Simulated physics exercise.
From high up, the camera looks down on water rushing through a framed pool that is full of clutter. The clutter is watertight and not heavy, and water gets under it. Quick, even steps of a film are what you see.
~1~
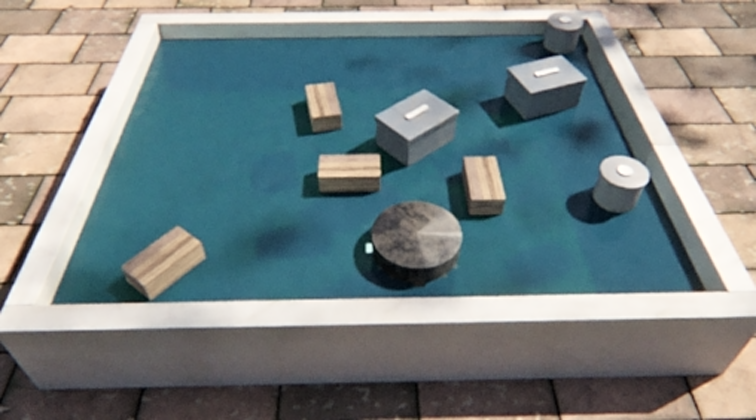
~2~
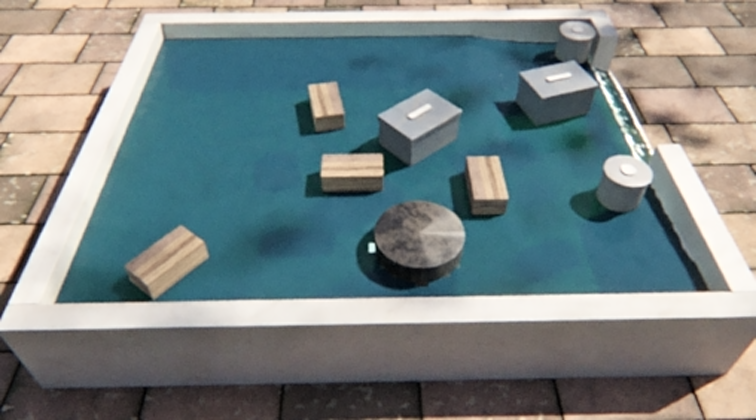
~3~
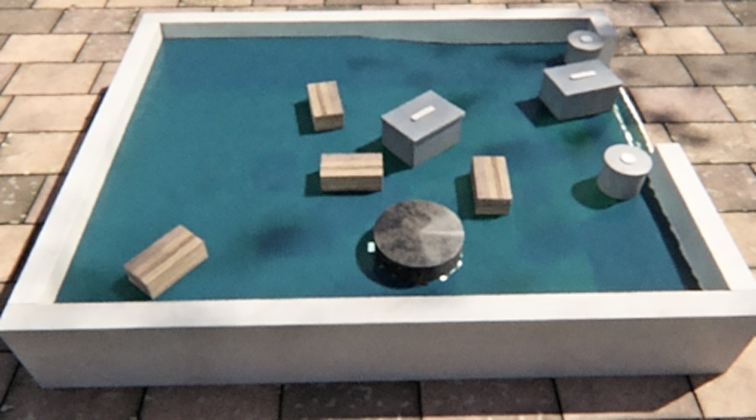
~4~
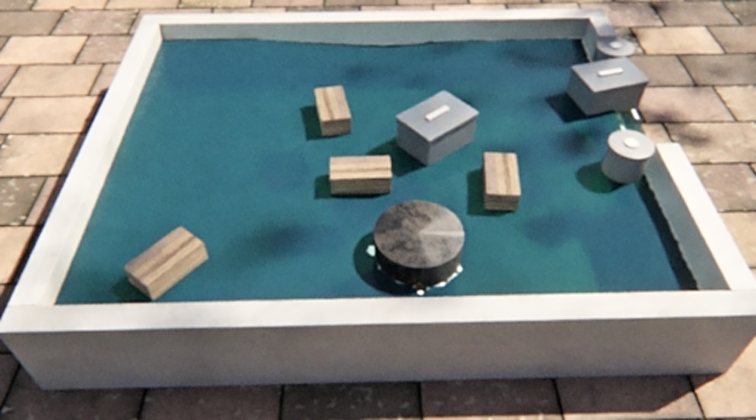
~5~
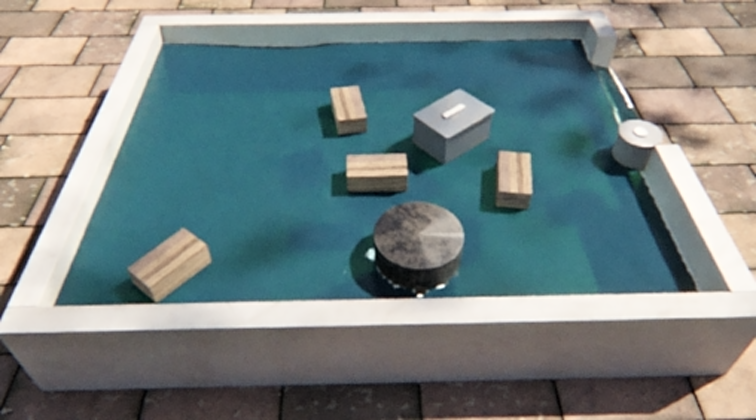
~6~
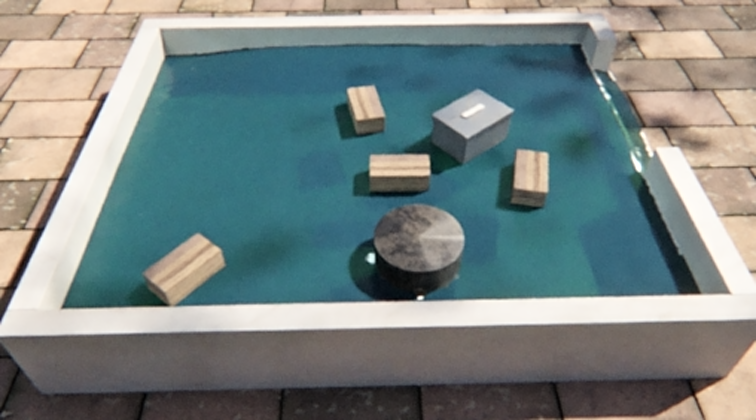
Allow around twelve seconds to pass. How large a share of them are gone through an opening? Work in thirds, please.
The result is a large share, two thirds or higher.
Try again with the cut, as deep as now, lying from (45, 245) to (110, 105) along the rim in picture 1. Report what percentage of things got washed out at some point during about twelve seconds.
It comes to about 50 per cent of the things.
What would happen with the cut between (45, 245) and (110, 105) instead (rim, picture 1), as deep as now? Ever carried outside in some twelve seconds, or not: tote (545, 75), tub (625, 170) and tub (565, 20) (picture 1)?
First held back, then held back, then held back.
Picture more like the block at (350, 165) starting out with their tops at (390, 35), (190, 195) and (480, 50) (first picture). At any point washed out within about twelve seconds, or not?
Escapes; remains; escapes.
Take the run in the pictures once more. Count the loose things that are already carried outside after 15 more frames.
5 in all.
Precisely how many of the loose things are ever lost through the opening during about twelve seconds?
That gives 7.
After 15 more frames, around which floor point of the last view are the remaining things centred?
Close to pixel (445, 201).
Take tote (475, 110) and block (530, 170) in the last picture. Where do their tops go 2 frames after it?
Look for them close to (514, 112) and (565, 164).
A moment on, 3 of 8 are out; 5 afloat.
Next, 4 of 8 are out; 4 afloat.
Later, 5 of 8 are out; 3 afloat.
In the end, 7 of 8 are out; 1 afloat.
